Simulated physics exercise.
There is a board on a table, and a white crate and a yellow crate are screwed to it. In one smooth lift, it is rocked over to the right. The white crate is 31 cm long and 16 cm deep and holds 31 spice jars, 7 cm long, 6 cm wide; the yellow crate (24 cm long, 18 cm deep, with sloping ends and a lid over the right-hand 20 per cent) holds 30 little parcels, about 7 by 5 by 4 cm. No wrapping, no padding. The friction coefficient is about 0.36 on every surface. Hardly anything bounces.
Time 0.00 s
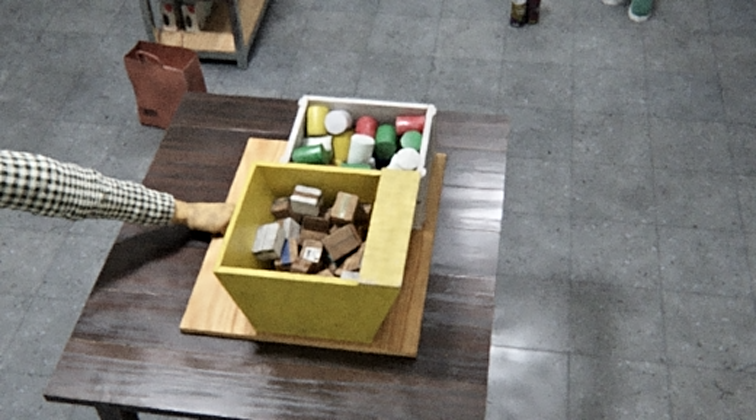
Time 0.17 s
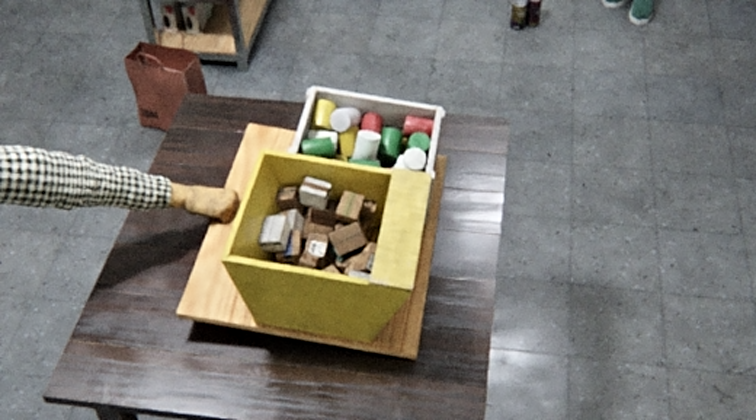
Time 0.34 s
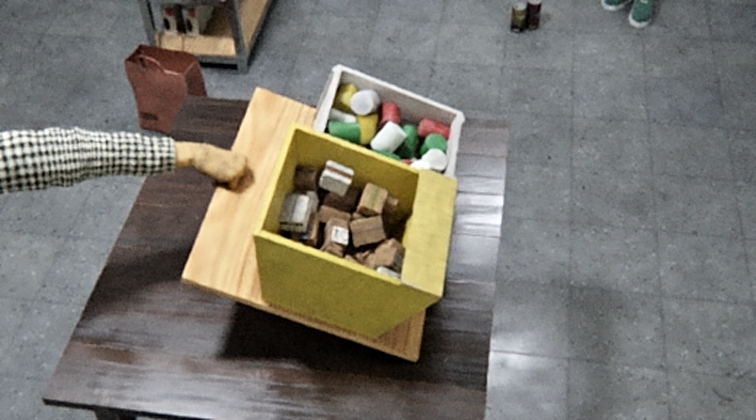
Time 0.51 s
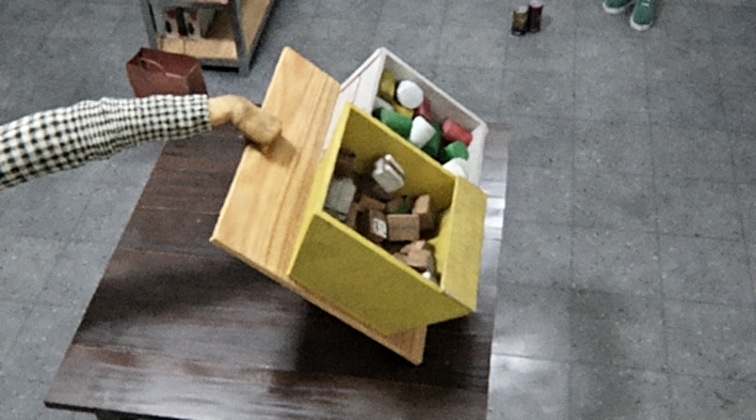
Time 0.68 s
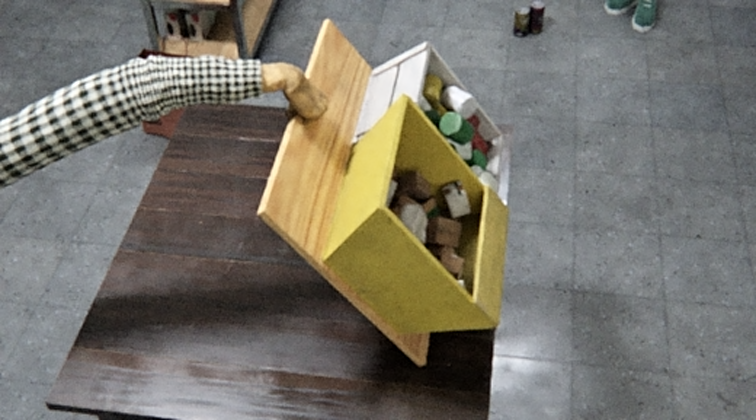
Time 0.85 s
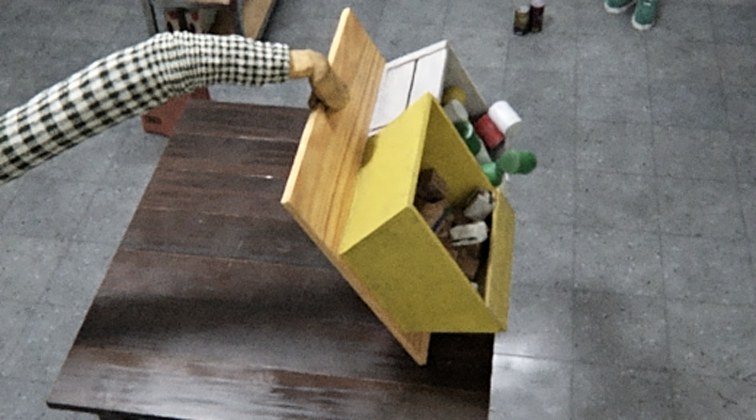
On a dark table in a room with a grey tiled floor, a hand lifts the left edge of a wooden board, steadily tilting it rightward along with a white crate of colourful jars and a yellow crate of small parcels.
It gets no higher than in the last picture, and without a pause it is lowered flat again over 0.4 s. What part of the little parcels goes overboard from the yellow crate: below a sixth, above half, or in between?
It sheds less than a sixth of them.
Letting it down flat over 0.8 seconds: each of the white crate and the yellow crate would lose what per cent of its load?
Then the white crate sheds 10 %, while the yellow crate sheds 0 %.
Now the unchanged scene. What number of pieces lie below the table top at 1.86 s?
Estimate - about 4 in total.
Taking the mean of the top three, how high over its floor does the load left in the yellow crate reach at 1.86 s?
Roughly 14 cm.
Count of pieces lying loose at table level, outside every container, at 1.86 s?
Tally: Some 2.
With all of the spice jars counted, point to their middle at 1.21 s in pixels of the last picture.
Close to (385, 176).
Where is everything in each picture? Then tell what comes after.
In the first picture (we follow the rim corner now nearest the camera, unless another is named), yellow crate at (394, 286); white crate (by its farthest rim corner) at (309, 97); tilt 0°; nothing out yet.
Yellow crate at (406, 289); white crate at (317, 88); tilt 6°, in the second picture.
Yellow crate at (434, 295); tilt 21°, in the third picture.
Yellow crate at (467, 307); tilt 40°, in the fourth picture.
Yellow crate at (492, 321); tilt 55°, in the fifth picture.
Yellow crate at (500, 326); tilt 61°; nothing out yet, in the sixth picture.
After 1.01 s, tilt 40°; 2 of 31 out of the white crate and 0 of 30 out of the yellow crate.
After 1.21 s, tilt 2°; 5 of 31 out of the white crate and 1 of 30 out of the yellow crate.
After 1.49 s, tilt 0°; 5 of 31 out of the white crate and 1 of 30 out of the yellow crate.
Final count (at 1.86 s), 5 of 31 out of the white crate and 1 of 30 out of the yellow crate. Asked share, 1 of 30, 3 per cent.
